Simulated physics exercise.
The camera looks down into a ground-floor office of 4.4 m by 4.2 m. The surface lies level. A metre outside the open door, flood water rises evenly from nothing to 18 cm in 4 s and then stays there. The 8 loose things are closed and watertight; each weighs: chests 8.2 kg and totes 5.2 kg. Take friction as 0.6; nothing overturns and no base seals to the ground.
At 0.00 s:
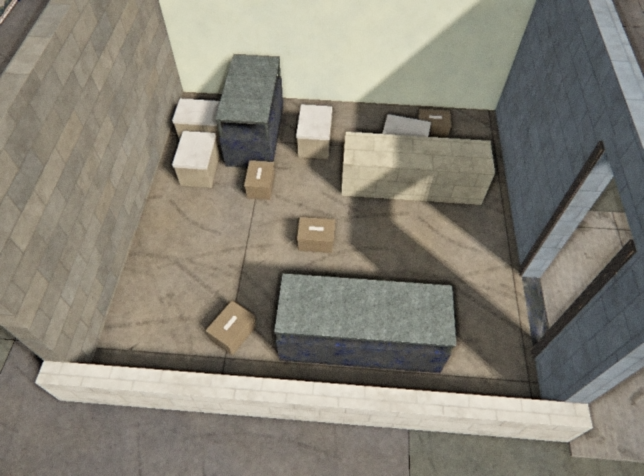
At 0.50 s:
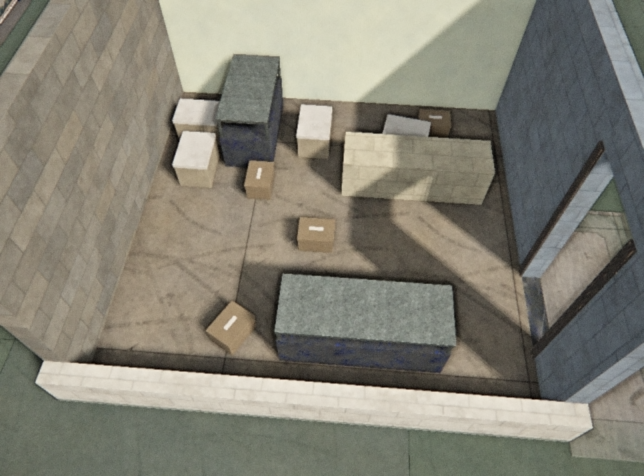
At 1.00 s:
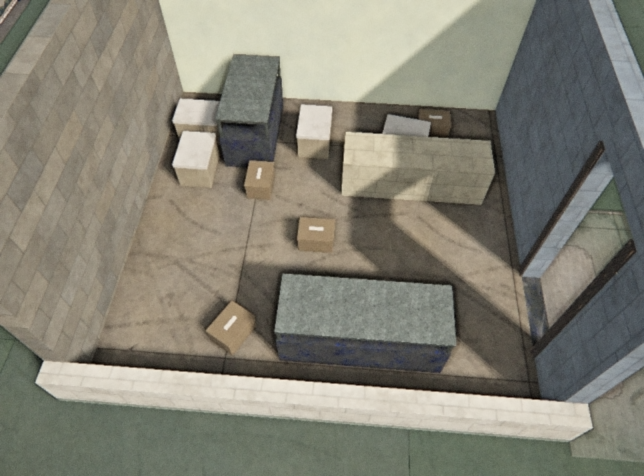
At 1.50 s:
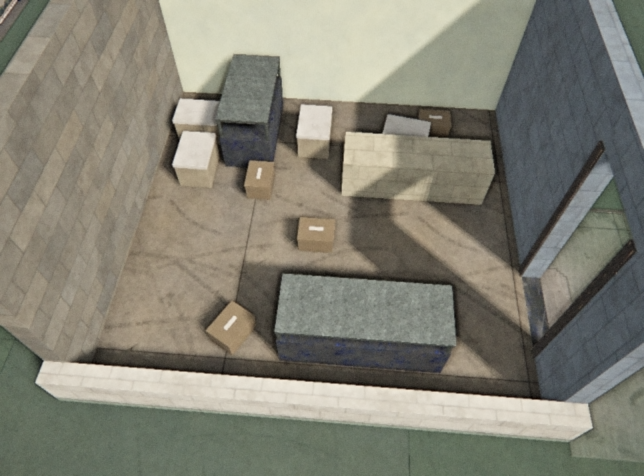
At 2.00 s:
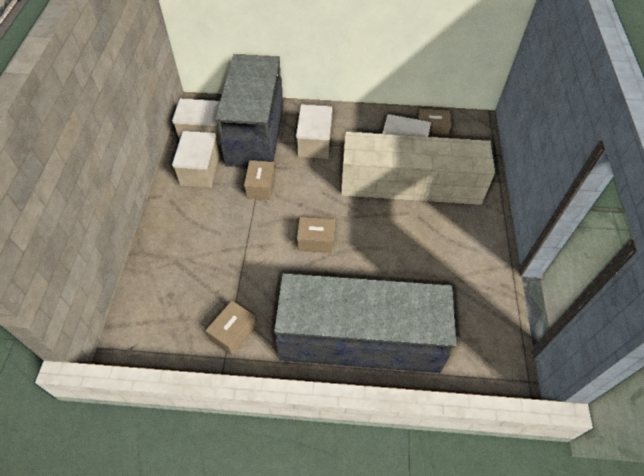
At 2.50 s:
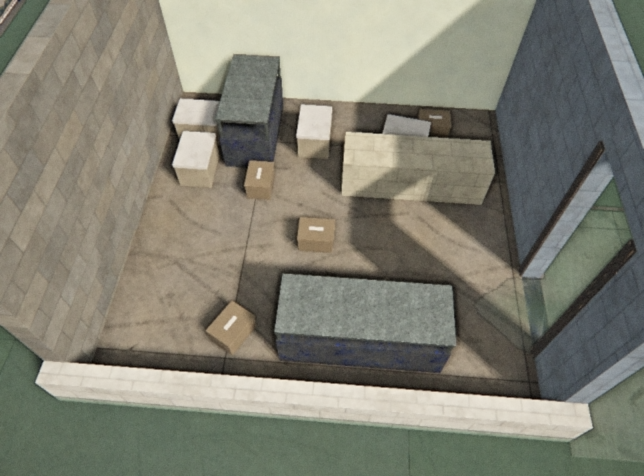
In a walled ground-floor room seen from above, pale and brown boxes sat among big dark and cream blocks and never moved, while the ground outside the walls turned from grayish brown to green.
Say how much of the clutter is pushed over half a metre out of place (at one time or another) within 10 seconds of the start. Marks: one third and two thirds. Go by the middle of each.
That comes to less than a third.
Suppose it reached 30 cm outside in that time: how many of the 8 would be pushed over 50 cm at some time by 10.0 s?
In that case 4 of them.
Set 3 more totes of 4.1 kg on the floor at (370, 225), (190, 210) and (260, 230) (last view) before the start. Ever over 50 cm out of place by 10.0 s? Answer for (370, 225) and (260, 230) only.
In that order: Over, past it.
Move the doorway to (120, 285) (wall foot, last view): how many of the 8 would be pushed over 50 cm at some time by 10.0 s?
In that case 2 of them.
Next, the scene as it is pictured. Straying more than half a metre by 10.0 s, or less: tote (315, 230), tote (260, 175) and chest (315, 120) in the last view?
In that order: Over, past it, less.
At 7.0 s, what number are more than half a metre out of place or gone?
By then 0.
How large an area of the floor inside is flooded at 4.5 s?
Some 4.5 m2.
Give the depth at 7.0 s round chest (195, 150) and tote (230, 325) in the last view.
Roughly 0 and 2 cm.
After 3.5 s 0 of 8 are over 50 cm from their spots; 0 afloat.
After 4.5 s 0 of 8 are over 50 cm from their spots; 0 afloat.
After 7.0 s 0 of 8 are over 50 cm from their spots; 0 afloat.
After 10.0 s 2 of 8 are over 50 cm from their spots, and 2 have been at some point; 3 afloat.
